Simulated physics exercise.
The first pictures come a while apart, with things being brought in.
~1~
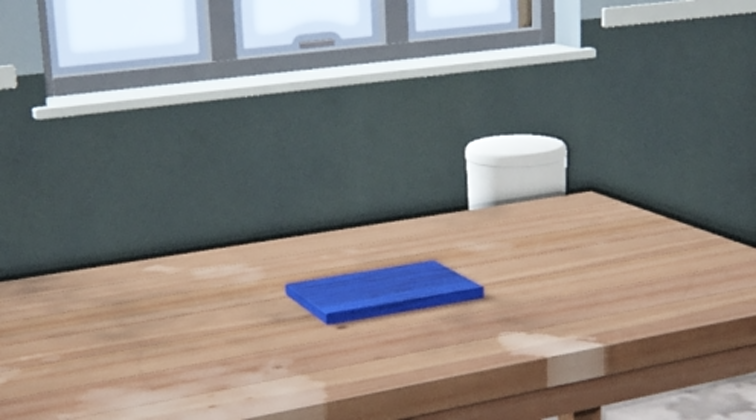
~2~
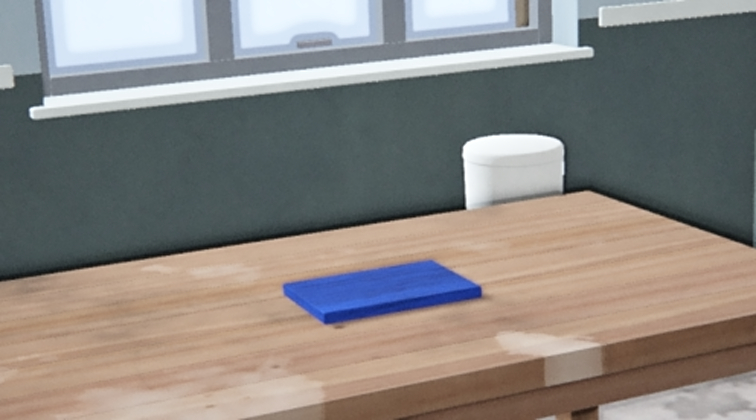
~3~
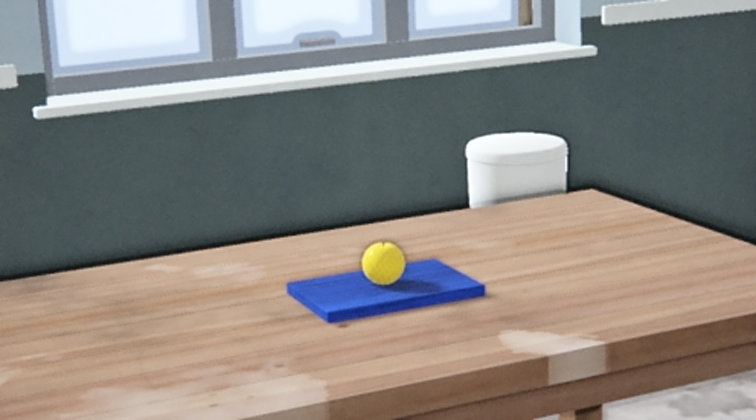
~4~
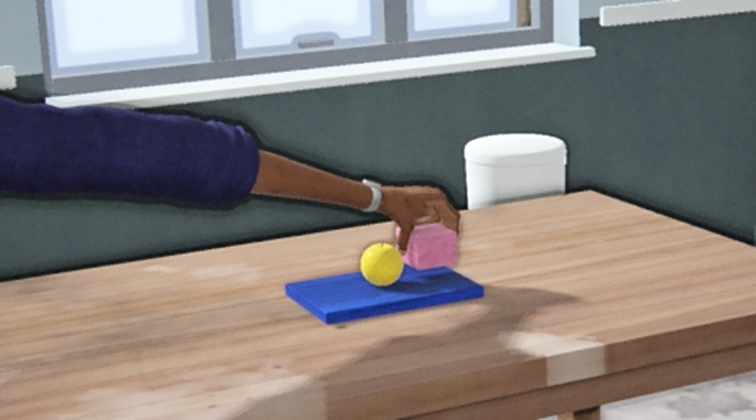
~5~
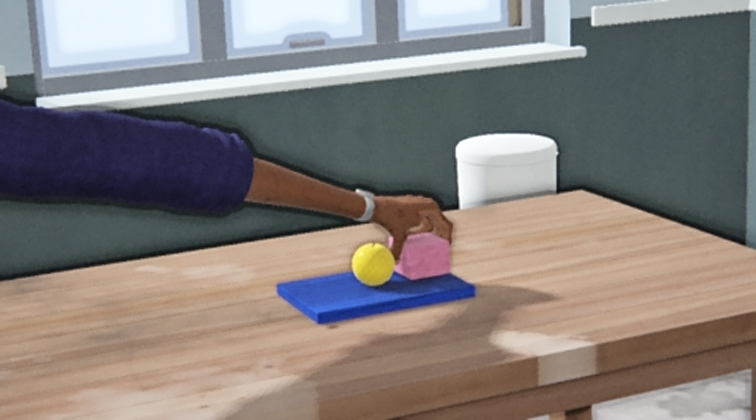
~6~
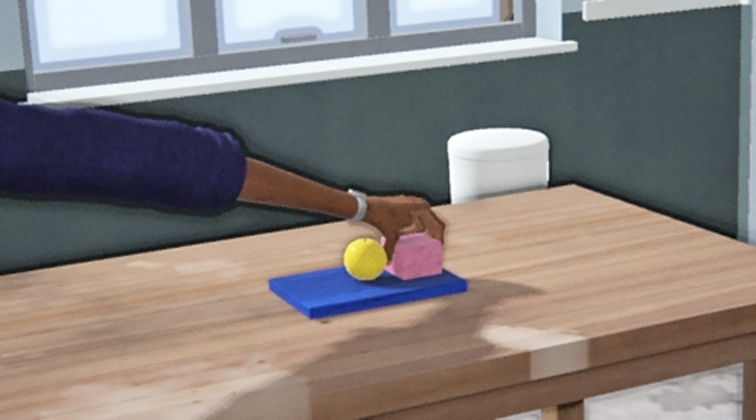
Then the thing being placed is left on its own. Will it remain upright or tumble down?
My guess: It stays upright.
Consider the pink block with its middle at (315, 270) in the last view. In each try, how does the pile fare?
Afterwards the pile remains stable.
Then, 0.20 s on from there, no change.
Then, 0.70 s on from there, pink block resting near (412, 256).
In the end, all 3 unmoved. At the end, from the last picture's camera, pink block near (412, 256). The pile keeps its balance.
